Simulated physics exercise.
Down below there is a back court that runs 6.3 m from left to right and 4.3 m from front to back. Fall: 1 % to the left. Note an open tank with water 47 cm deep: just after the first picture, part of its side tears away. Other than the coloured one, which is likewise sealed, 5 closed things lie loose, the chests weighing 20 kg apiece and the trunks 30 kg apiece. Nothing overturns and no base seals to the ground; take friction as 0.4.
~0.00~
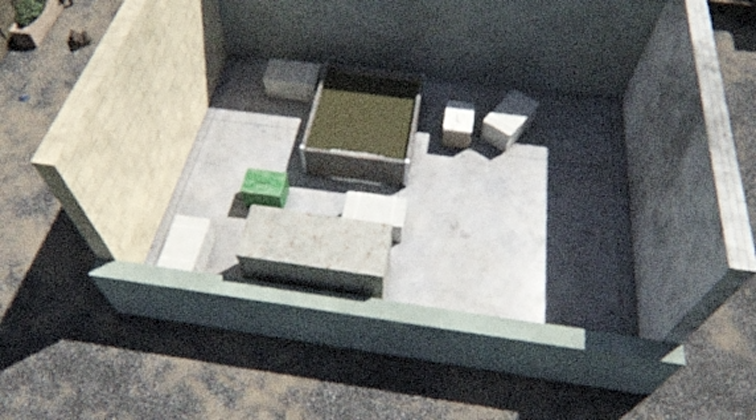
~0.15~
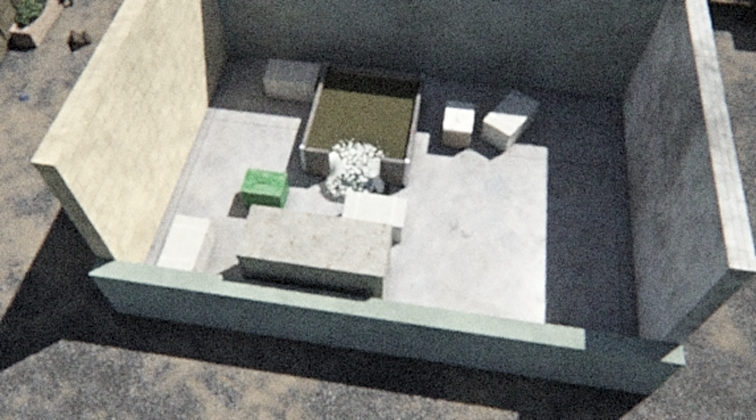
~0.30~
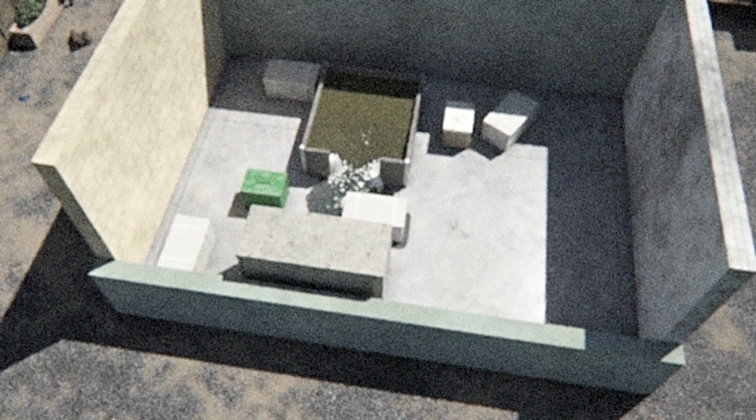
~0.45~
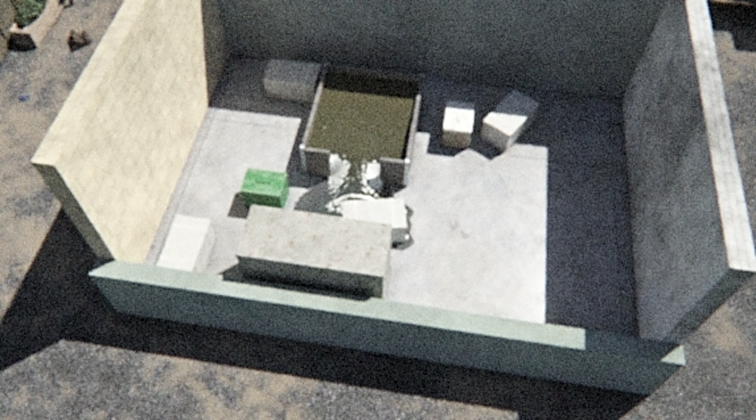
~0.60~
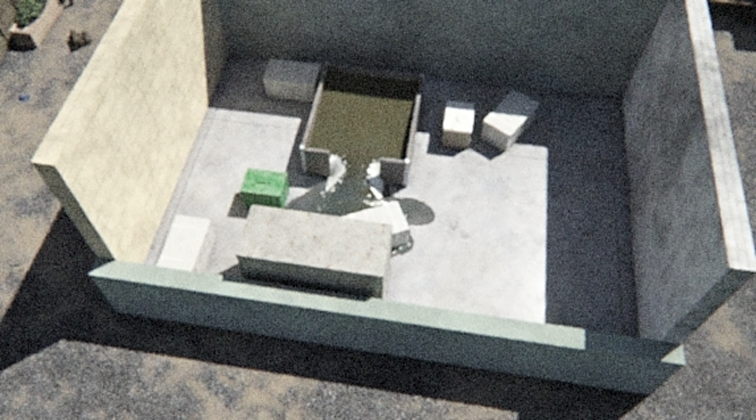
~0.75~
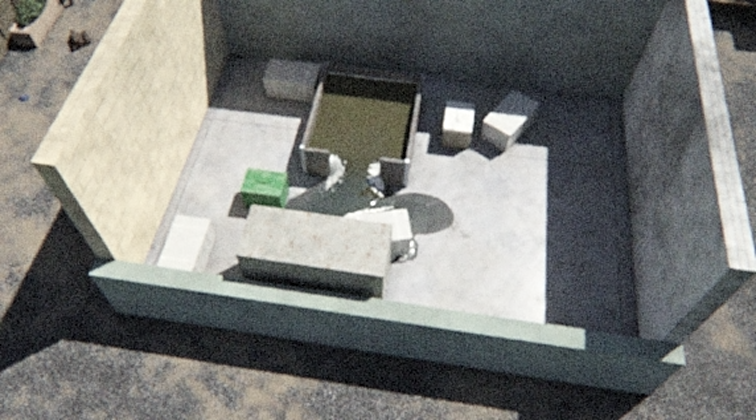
Water bursts from the front of an open, murky tank in a walled court, seen from high above by a still camera. A green box sits left of centre among pale boxes, with a long grey block near the low front wall. The side gives way in white froth, then a dark pool spreads around the block and rightward, and the white box beside it shifts and turns slightly while the others stay put.
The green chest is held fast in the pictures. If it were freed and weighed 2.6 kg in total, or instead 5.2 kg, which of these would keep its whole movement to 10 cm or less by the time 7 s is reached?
Chances are neither mass keeps it still.
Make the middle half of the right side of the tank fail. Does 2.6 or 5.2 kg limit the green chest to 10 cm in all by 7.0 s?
Then the lower weight is enough.
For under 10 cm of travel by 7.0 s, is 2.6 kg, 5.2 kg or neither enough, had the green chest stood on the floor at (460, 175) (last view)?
Looks like the outcome is this: No option works.
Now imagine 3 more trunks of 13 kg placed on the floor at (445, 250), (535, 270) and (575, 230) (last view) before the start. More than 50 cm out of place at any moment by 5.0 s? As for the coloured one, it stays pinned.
In the given order, I'd say greater, greater, smaller.
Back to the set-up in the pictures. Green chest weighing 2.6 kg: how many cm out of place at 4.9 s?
120 cm.
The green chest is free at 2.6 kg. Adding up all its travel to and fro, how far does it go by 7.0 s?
Close to 200 centimetres all told.
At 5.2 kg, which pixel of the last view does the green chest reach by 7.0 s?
I'd look near (275, 139).
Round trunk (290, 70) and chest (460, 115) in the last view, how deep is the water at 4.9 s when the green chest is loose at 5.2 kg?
Depth approx. 3 cm / 1 cm.
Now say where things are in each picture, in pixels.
The first picture shows the green chest at (264, 182) rests on the ground; water covers 2.2 m2; 0 of 6 have shifted.
The second picture shows the green chest at (264, 182) rests on the ground; water covers 2.6 m2; 0 of 6 have shifted.
The third picture shows the green chest at (264, 182), on the bottom; water covers 2.9 m2; 0 of 6 have shifted.
The fourth picture shows the green chest at (264, 182), on the bottom; 3.3 m2 under water; 1 of 6 have shifted.
The fifth picture shows the green chest at (264, 182) rests on the ground; 3.8 m2 under water; 1 of 6 have shifted.
The sixth picture shows the green chest at (264, 182) rests on the ground; water covers 4.3 m2; 1 of 6 have shifted.
After 1.4 s the green chest would be 6 cm from its start with 2.6 kg and 0 cm from its start with 5.2 kg; 1 cm of water round it then.
After 3.1 s the green chest would be 72 cm from its start with 2.6 kg and 63 cm from its start with 5.2 kg; 1 cm of water round it then.
After 4.9 s the green chest would be 122 cm from its start with 2.6 kg and 70 cm from its start with 5.2 kg; 2 cm of water round it then.
After 7.0 s the green chest would be 125 cm from its start with 2.6 kg and 75 cm from its start with 5.2 kg; 3 cm of water round it then.
